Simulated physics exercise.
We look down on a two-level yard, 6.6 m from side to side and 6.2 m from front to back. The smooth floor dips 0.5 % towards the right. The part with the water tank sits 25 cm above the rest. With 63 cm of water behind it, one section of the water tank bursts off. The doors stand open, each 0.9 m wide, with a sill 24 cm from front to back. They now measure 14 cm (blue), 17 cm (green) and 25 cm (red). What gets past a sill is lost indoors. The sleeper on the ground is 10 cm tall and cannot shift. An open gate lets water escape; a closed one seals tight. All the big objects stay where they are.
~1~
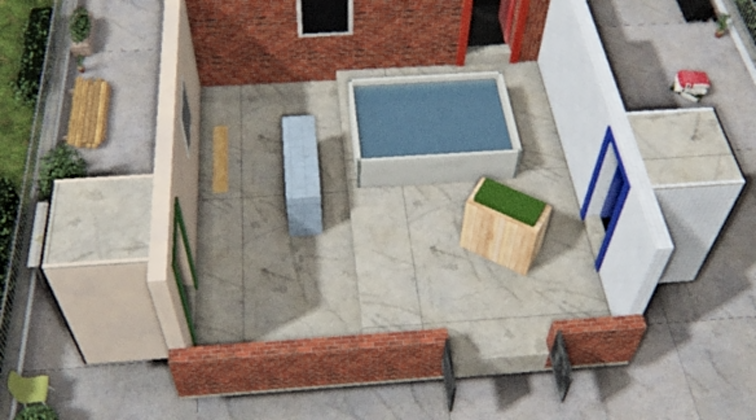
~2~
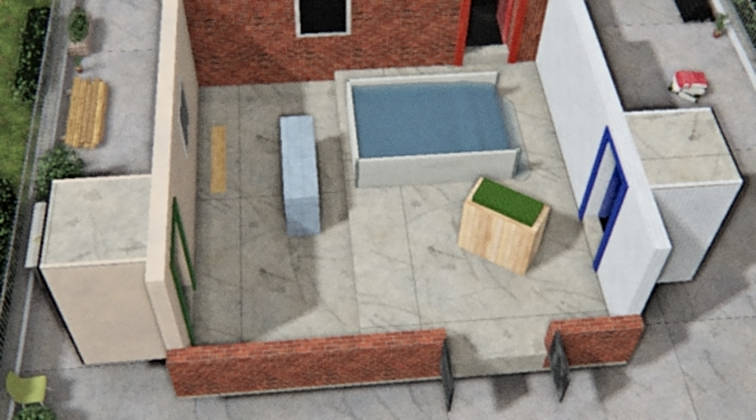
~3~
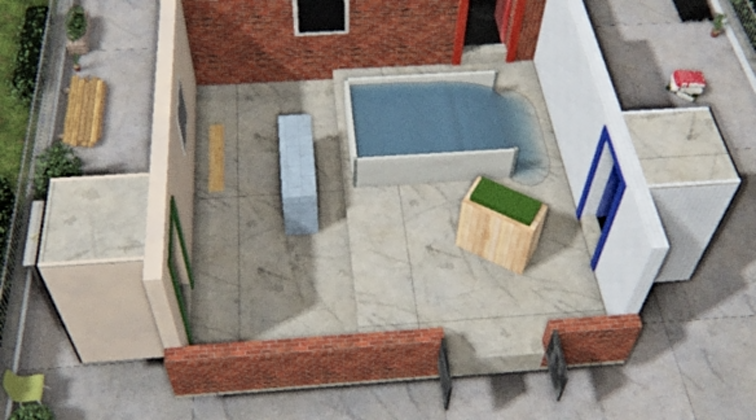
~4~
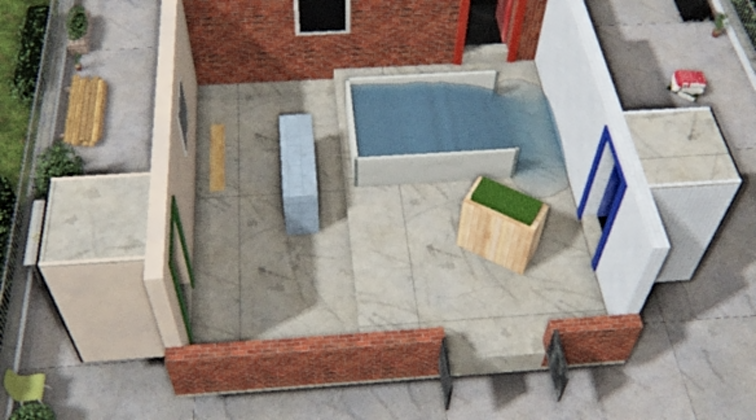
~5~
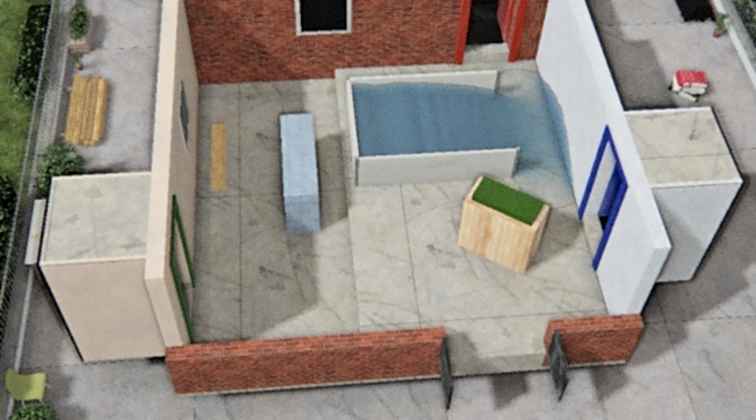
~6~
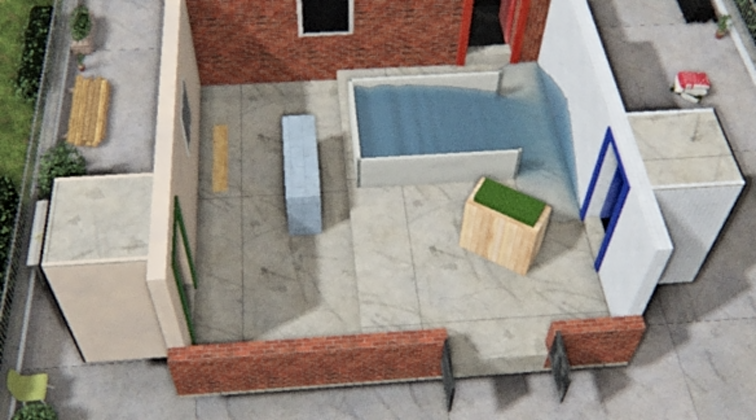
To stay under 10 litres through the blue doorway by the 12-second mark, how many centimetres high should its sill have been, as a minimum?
Some 10.5 cm above the ground.
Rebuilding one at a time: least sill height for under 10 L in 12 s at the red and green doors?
Roughly 33 cm at red and 11.0 cm at green.
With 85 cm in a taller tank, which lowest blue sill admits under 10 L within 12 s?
About 14.5 cm.
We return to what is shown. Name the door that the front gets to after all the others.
The green one.
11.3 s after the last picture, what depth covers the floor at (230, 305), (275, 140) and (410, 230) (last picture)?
In that order: 13, 5 and 2 cm.
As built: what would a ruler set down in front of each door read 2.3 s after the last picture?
Depths in cm: Blue 13, green 0, red 29.
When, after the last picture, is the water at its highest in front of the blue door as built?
Near 1.8 s.
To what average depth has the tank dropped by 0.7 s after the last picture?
Some 39 cm.
Then, 0.7 s after the last picture water covers 15 % of the floor, deepest (52 cm) near (534, 64); 10 cm at the blue door, 0 litres in over its 14 cm sill.
Then, 2.3 s after the last picture water covers 40 % of the floor, deepest (38 cm) near (534, 64); 13 cm at the blue door, 0 litres in over its 14 cm sill.
Then, 11.3 s after the last picture water covers 95 % of the floor, deepest (17 cm) near (195, 312); 6 cm at the blue door, 1 litre in over its 14 cm sill.
At the blue door as built, the water peaked near 13 cm, 1.9 s after the last picture.
Run again over the same 12 s with other heights there, 22 litres in over 8.5 cm, 5 litres over 11.5 cm. The limit of 10 litres is kept from about 10.5 cm up.
